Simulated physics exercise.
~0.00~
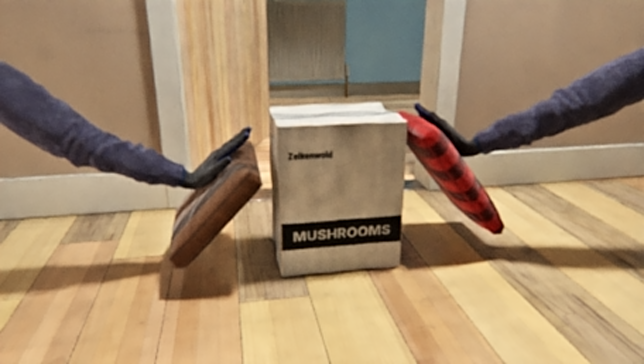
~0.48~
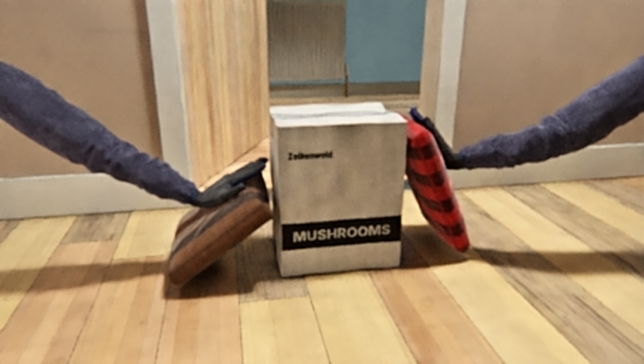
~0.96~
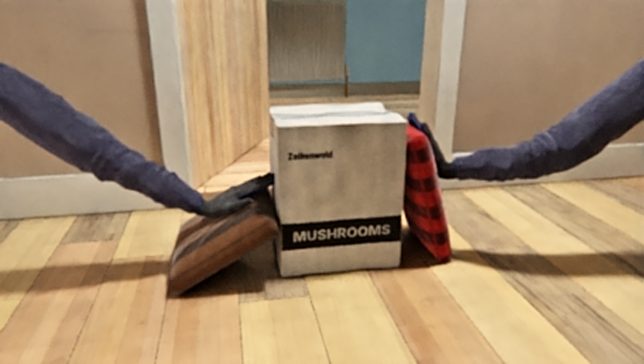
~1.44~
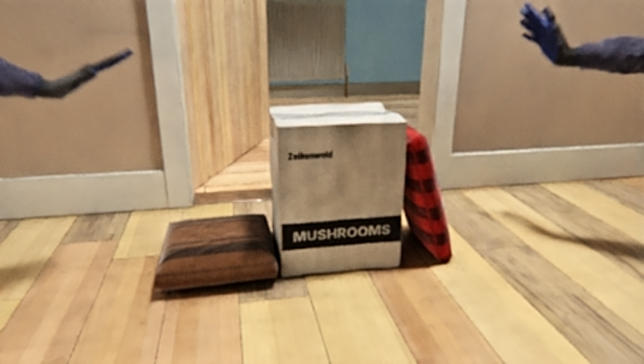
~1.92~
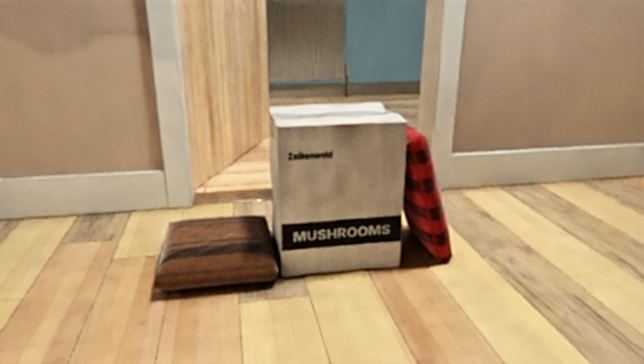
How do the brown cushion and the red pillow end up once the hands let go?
The brown cushion ends up lying flat on the floor to the left of the box. The red pillow stays propped against the box's right side.
